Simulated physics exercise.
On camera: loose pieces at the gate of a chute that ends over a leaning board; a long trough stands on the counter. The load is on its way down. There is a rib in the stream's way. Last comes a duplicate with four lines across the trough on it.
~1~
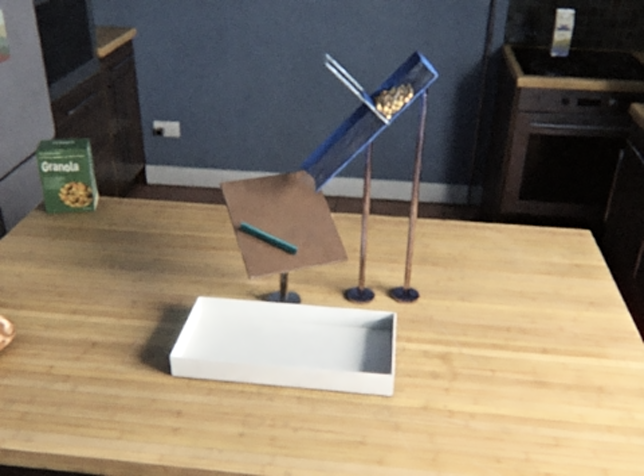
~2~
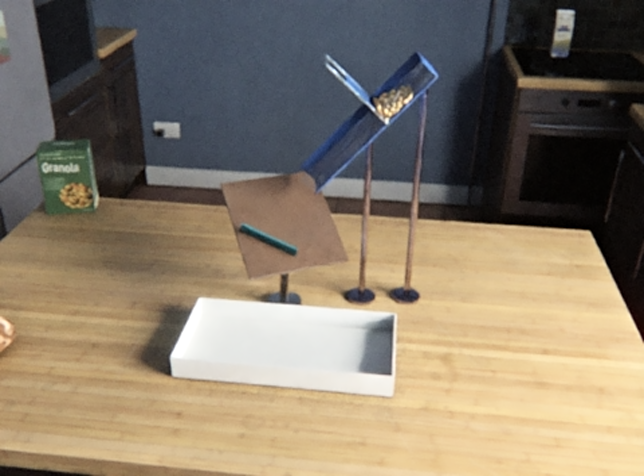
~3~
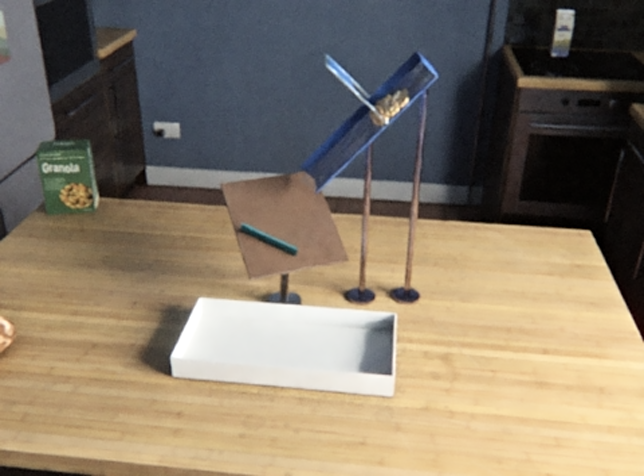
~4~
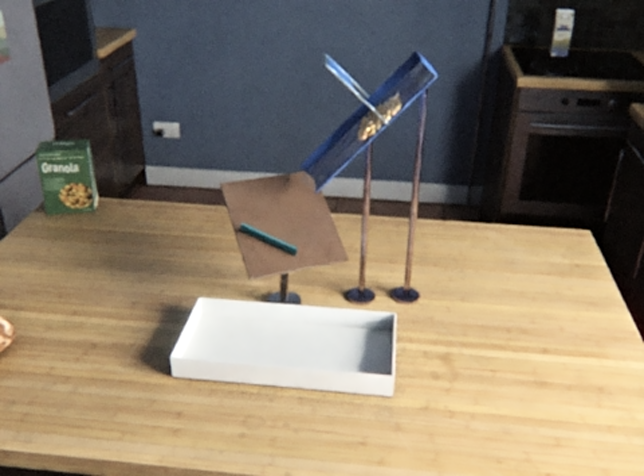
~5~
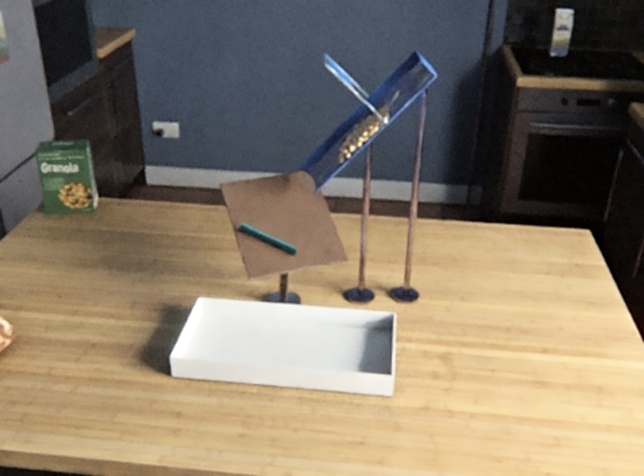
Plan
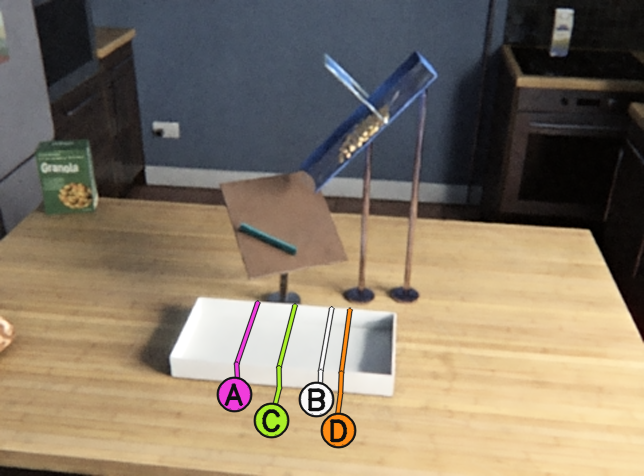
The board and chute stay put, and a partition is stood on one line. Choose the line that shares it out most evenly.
I would pick line B.
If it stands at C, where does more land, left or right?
Right.
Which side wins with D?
The left side.
On the marked copy, line A crosses the front rim at (236, 363); line B crosses the front rim at (320, 370); line C crosses the front rim at (279, 366); line D crosses the front rim at (341, 372).
If A is chosen, of what is caught, a small part on the left of the divider, nearly all on the right.
If B is chosen, of what is caught, about half on the left of the divider, about half on the right.
If C is chosen, of what is caught, a small part on the left of the divider, nearly all on the right.
If D is chosen, of what is caught, nearly all on the left of the divider, a small part on the right.
